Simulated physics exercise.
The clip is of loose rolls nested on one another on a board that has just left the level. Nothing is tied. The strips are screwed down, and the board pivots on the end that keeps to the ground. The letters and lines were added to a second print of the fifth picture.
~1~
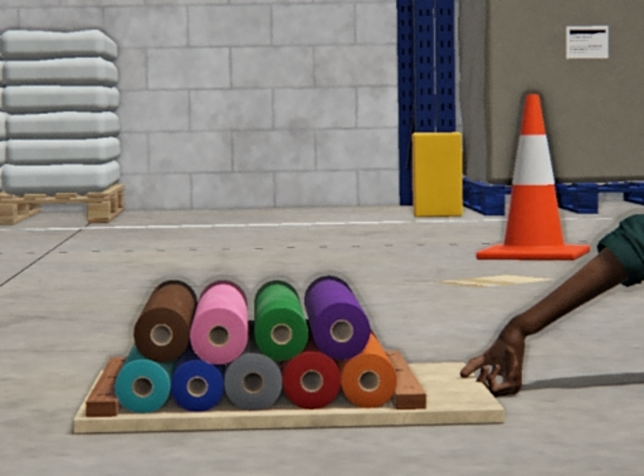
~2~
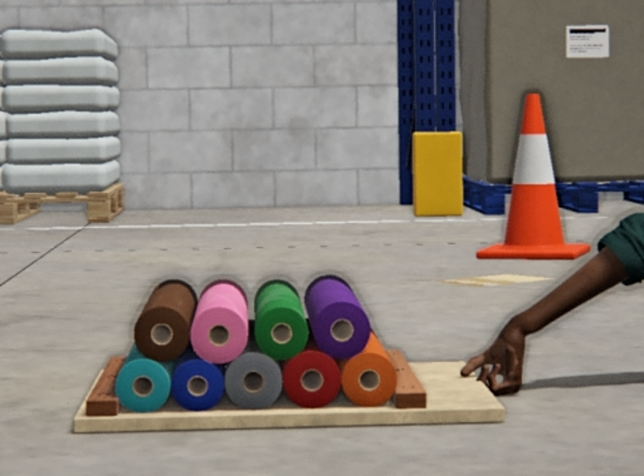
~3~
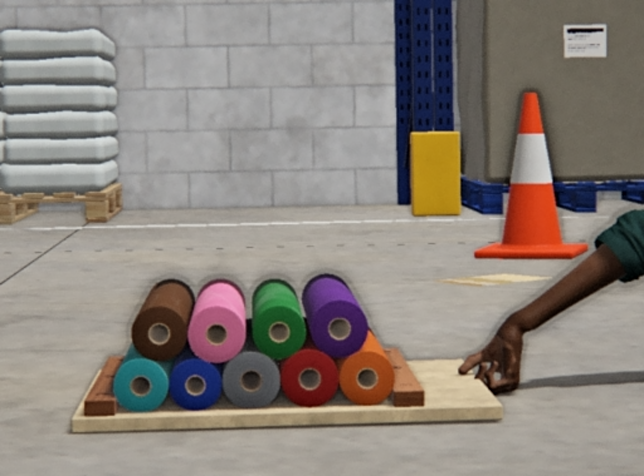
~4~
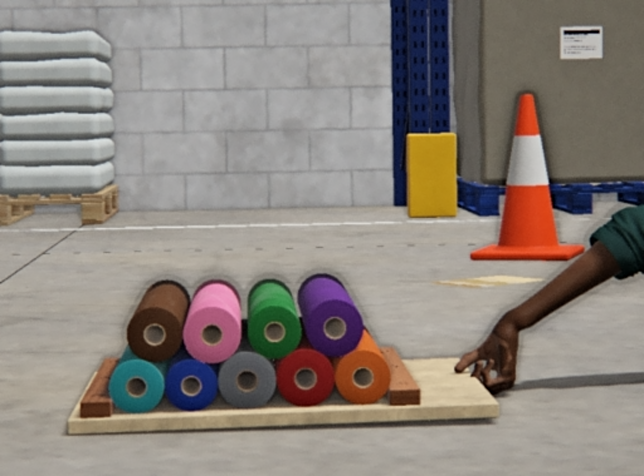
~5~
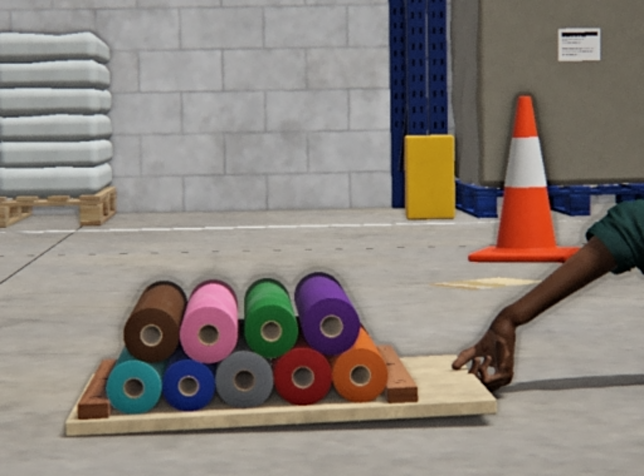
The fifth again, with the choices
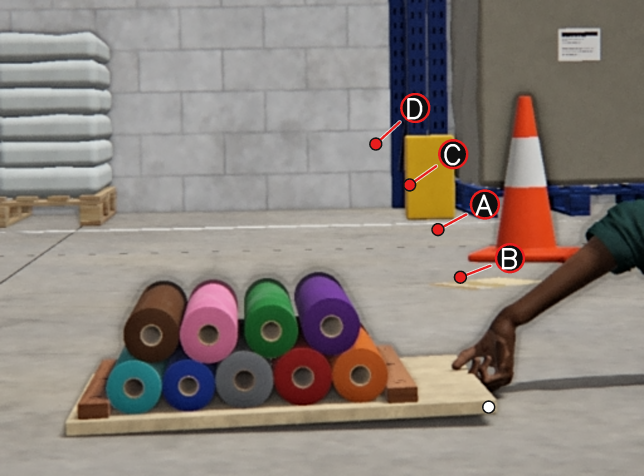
At the start, nine coloured rolls sit in two rows between wooden strips on a board lying nearly flat on a warehouse floor, a hand gripping its right end. The hand then raises that end very slightly, tilting the board a little down to the left, while the rolls stay nested together.
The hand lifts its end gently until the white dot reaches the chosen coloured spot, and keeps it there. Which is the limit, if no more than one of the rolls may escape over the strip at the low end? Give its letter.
The answer is mark B.
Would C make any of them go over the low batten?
Yes.
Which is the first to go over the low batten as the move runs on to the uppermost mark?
The brown one.
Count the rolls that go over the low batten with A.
It comes to two.
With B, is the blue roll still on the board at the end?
Yes, with B.
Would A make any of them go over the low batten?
At A: Yes.
On the marked copy, A at (438, 229); B at (460, 277); C at (410, 185); D at (376, 144); the white dot at (489, 407).
Taking B. A third of the way, board at 14°.
Two thirds of the way, board at 20°.
When it is over, board at 20°, none over the low batten.
As for the rest, A two over the low batten (pink, brown); C four over the low batten (purple, pink, brown, green); D four over the low batten (purple, pink, brown, green).
